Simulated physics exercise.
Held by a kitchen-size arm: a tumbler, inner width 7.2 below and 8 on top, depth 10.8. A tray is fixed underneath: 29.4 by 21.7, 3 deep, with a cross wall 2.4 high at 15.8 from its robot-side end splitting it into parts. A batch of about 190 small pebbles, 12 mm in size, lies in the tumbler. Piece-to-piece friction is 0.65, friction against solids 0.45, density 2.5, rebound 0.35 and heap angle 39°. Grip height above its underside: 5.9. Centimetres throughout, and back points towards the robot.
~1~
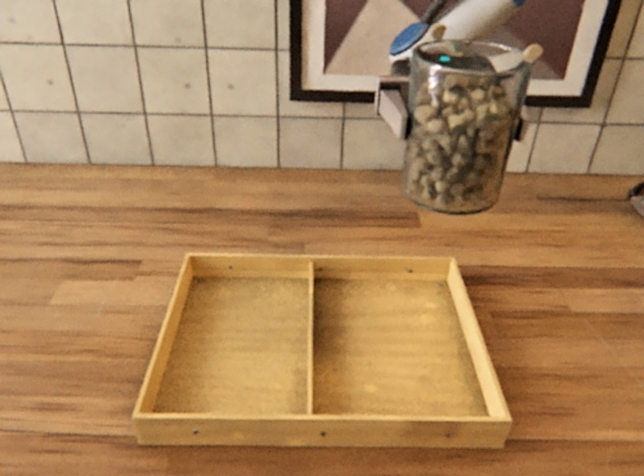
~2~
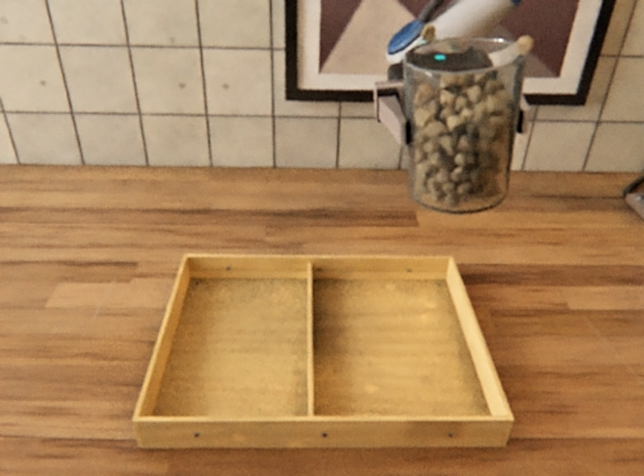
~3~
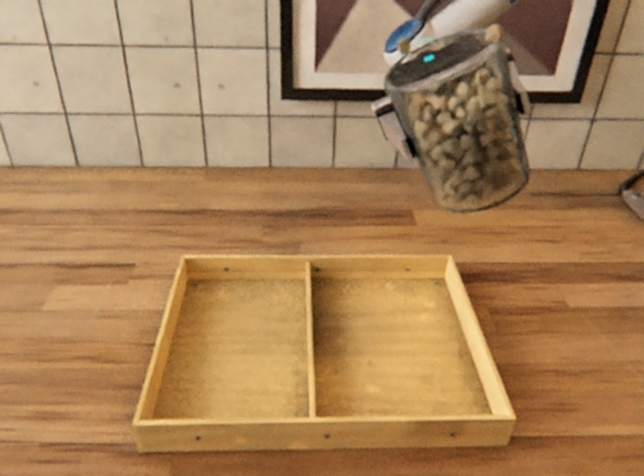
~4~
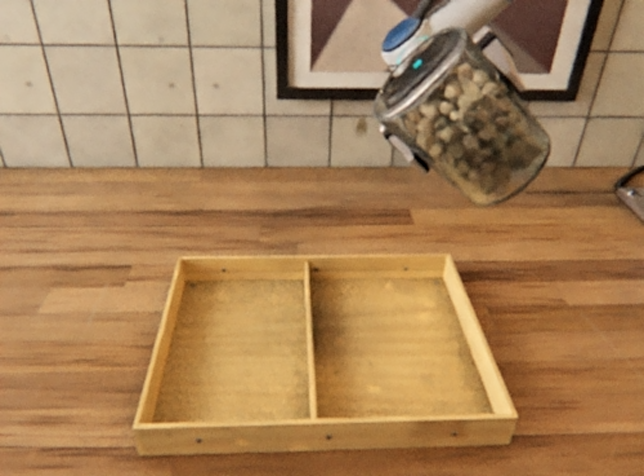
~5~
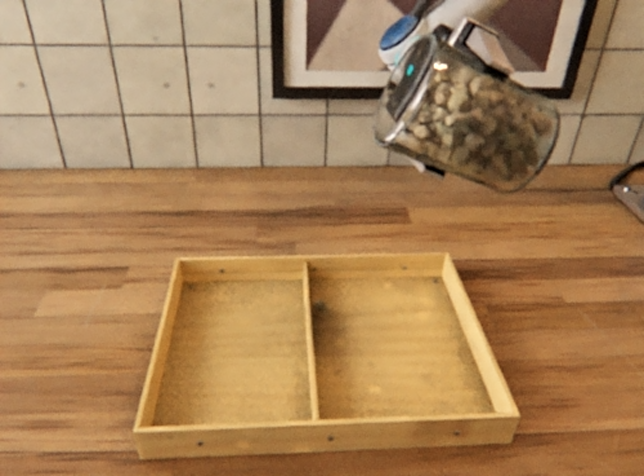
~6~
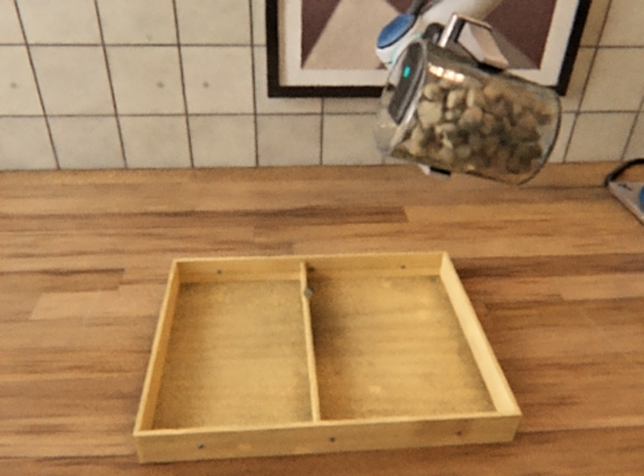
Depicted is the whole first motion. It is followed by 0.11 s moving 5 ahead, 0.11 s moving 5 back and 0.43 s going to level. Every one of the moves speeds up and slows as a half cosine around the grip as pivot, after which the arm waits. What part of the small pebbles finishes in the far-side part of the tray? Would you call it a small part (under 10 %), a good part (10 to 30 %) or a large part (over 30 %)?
I'd call it a good part.
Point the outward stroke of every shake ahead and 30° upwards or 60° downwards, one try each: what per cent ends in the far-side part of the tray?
45 and 0 %.
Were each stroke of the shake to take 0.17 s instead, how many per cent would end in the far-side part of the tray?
That gives about 5 percent.
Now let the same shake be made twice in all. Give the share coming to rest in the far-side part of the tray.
That share would be near 30 percent.
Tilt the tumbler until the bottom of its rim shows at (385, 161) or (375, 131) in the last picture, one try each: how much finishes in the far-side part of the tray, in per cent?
45 % and 10 %.
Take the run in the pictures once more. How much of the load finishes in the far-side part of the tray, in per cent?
Roughly 20 %.
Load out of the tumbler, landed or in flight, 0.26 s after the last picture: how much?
25 %.
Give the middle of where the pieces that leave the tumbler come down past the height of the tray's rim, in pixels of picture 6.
Close to pixel (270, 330).
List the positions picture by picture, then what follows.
Tumbler middle at (460, 130), level; upper third of the load around (463, 115), from x 415 to 535, top at y 30; 188 in the tumbler, in the first picture.
Tumbler middle at (460, 129), tilted 7° forward; upper third of the load around (466, 113), from x 415 to 525, top at y 35, in the second picture.
Tumbler middle at (463, 127), tilted 25° forward; upper third of the load around (470, 111), from x 405 to 515, top at y 35, in the third picture.
Tumbler middle at (465, 124), tilted 48° forward; upper third of the load around (476, 106), from x 360 to 535, top at y 75; 187 in the tumbler, 1 in flight or on a rim, in the fourth picture.
Tumbler middle at (467, 121), tilted 66° forward; upper third of the load around (480, 101), from x 320 to 540, top at y 75; 187 in the tumbler, 1 in the robot-side part, in the fifth picture.
Tumbler middle at (467, 118), tilted 73° forward; upper third of the load around (486, 100), from x 310 to 545, top at y 75; 187 in the tumbler, 1 in the robot-side part, in the sixth picture.
Then, 0.26 s later, tilted 71° forward, highest piece 25 above the table; 141 in the tumbler, 1 in the robot-side part, 46 in flight or on a rim.
Then, 0.52 s later, tilted 15° forward, highest piece 28 above the table; 133 in the tumbler, 39 in the far-side part, 14 in the robot-side part, 2 in flight or on a rim.
Then, 0.85 s later, level, highest piece 26 above the table; 133 in the tumbler, 40 in the far-side part, 15 in the robot-side part.
Then, 1.90 s later, level, highest piece 26 above the table; 133 in the tumbler, 40 in the far-side part, 15 in the robot-side part.
At rest, 133 in the tumbler, 40 in the far-side part, 15 in the robot-side part. That is 21 % in the far-side part of the tray.
